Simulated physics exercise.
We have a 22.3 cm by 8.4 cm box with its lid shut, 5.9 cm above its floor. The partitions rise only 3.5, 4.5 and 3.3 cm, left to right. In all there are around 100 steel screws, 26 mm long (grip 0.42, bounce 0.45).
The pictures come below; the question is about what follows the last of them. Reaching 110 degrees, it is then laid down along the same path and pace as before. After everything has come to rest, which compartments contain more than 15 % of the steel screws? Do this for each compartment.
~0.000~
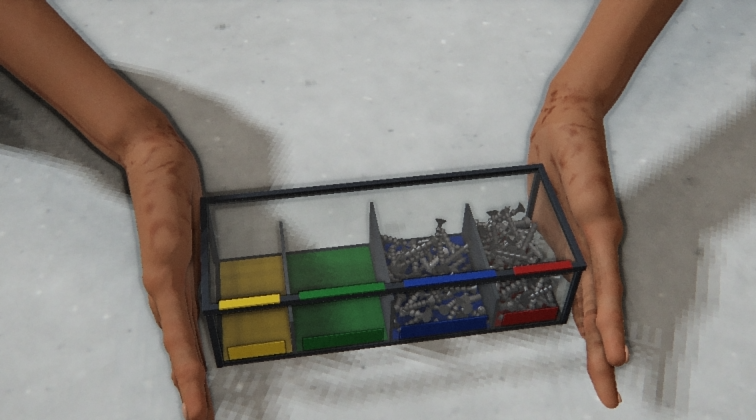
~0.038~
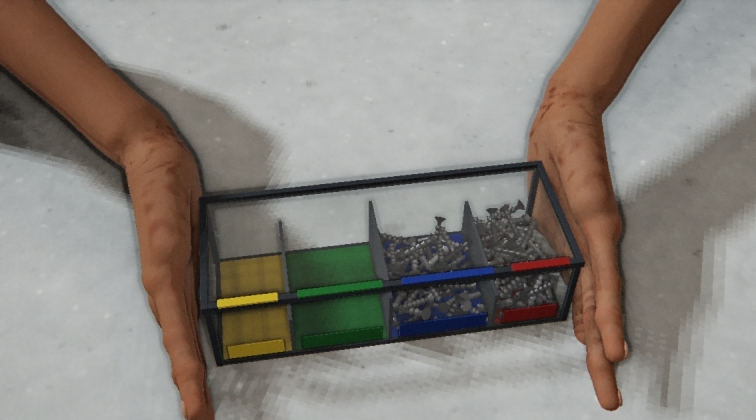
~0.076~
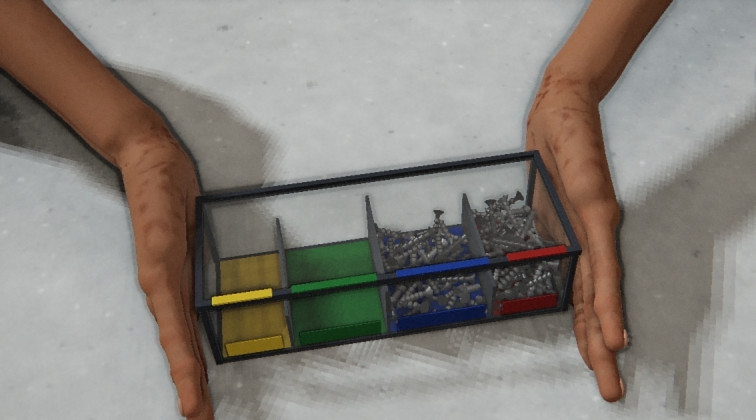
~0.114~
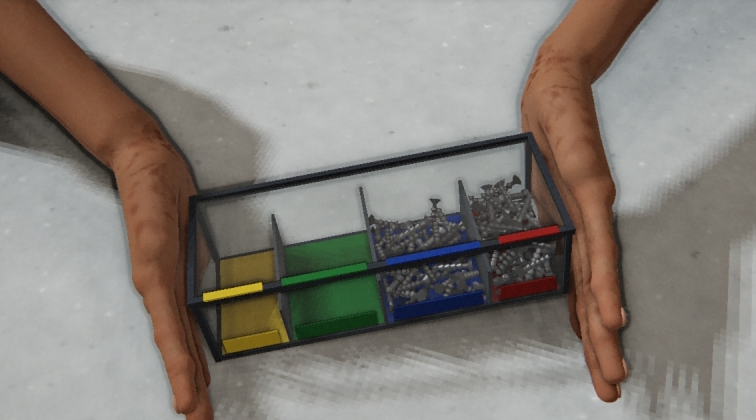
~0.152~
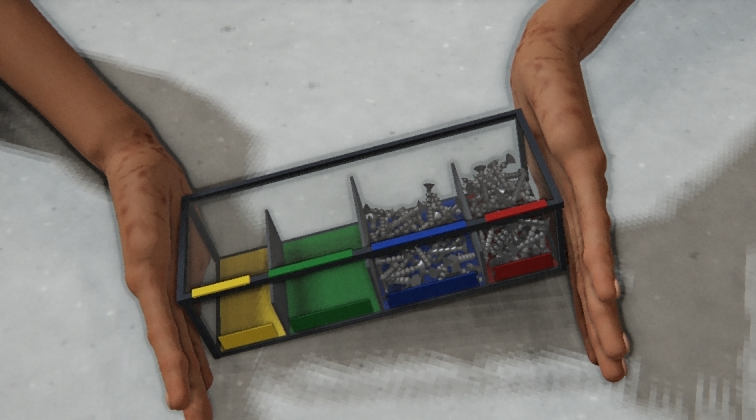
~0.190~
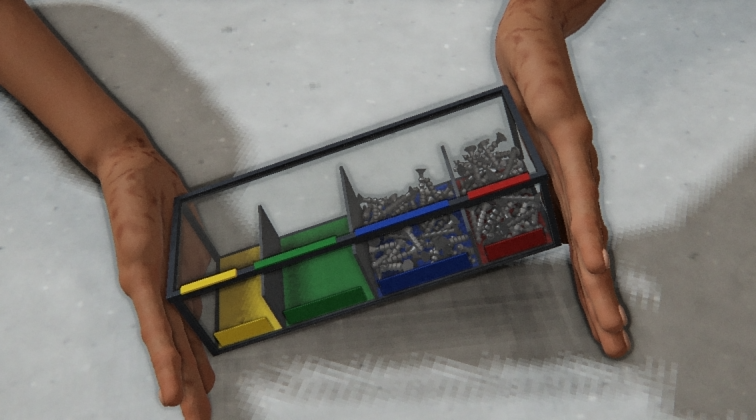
Red: Not more than 15 %, blue: More than 15 %, green: Not more than 15 %, yellow: Not more than 15 %.
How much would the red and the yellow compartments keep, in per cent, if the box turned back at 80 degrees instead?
You'd find red with 25 % and yellow with 0 %.
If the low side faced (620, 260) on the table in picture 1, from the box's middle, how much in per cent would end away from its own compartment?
Something like 45 per cent of the pieces.
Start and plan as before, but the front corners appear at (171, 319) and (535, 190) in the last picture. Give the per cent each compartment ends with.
Per cent by compartment: Red 5, blue 90, green 0, yellow 5.
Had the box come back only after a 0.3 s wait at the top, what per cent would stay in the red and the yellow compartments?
That would leave red with 5 percent and yellow with 5 percent.
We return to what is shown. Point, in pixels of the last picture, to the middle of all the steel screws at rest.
Estimated resting centre: Around (405, 263).
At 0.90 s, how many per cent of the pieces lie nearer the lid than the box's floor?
80 %.
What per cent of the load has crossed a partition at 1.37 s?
Share: Approx. 50 %.
After 0.90 s, tilt 110 degrees; red 25 %, blue 75 %.
Then, at 1.37 s, tilt 48 degrees; red 5 %, blue 85 %, green 5 %, yellow 5 %.
After 1.91 s, tilt 0 degrees; red 5 %, blue 85 %, green 5 %, yellow 5 %.
In the end, at 2.3 s, red 5 %, blue 85 %, green 5 %, yellow 5 %.
